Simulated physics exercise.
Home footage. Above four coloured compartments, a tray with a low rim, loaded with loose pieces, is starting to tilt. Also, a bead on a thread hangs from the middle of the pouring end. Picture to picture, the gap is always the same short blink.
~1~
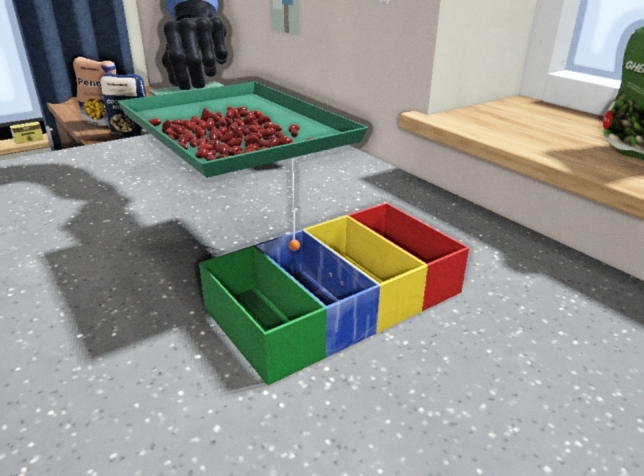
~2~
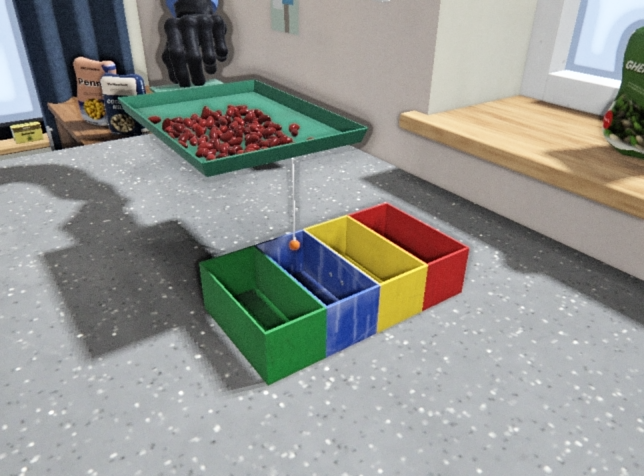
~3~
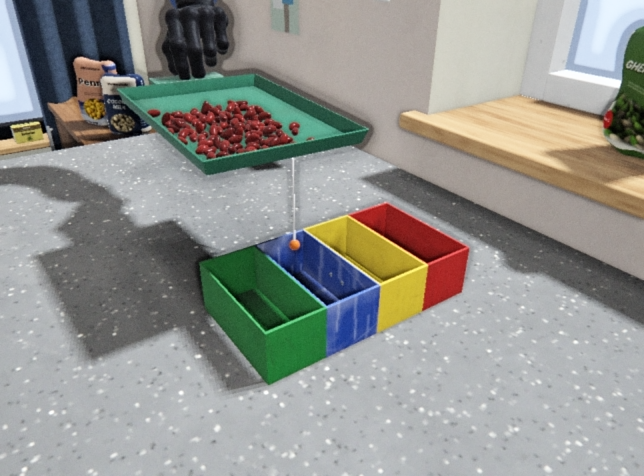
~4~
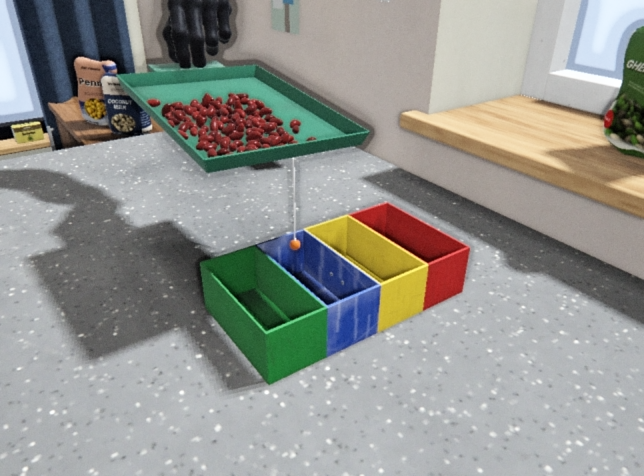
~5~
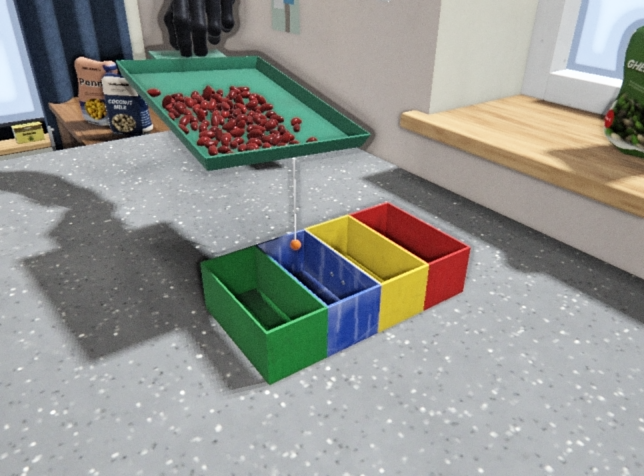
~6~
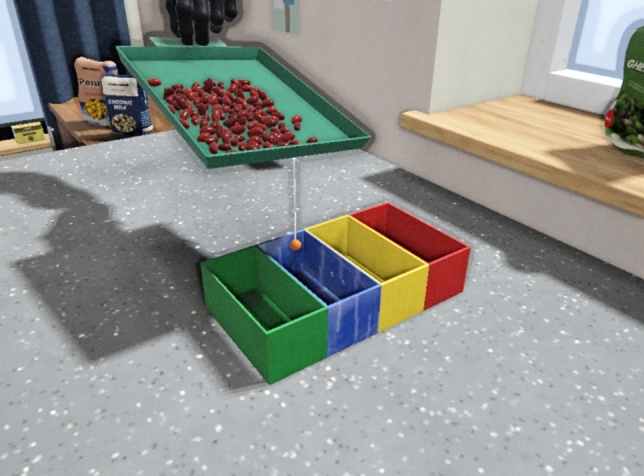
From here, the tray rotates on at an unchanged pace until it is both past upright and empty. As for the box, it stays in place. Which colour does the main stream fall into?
The yellow cell.
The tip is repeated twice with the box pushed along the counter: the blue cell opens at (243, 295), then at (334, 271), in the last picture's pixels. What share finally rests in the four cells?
First 70 %, then 100 %.
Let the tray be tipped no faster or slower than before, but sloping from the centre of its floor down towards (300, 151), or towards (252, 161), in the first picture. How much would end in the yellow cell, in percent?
Roughly 20 per cent, and 0 per cent.
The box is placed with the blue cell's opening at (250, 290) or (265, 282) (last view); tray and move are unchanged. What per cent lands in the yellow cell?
I'd say about 30 percent, followed by about 40 percent.
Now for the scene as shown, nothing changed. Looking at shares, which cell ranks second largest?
After the leader, it is that blue cell.
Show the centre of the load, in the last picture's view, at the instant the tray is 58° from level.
At about (292, 115).
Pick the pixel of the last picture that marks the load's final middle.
Last view, resting centre - approx. (364, 293).
Just after the last frame, tray tipped steeply; almost all on the tray; just a few falling or outside the box.
A moment on, tray tipped right over; roughly half on the tray; roughly a quarter in the yellow cell; about a tenth in the blue cell; just a few in the red cell; roughly a quarter falling or outside the box.
Further on, tray tipped past a quarter turn; roughly two thirds in the yellow cell; roughly a quarter in the blue cell; just a few in the red cell; just a few falling or outside the box.
When it is over, tray tipped past a quarter turn; roughly two thirds in the yellow cell; roughly a quarter in the blue cell; just a few in the red cell; not one in the green cell; just a few outside the box.
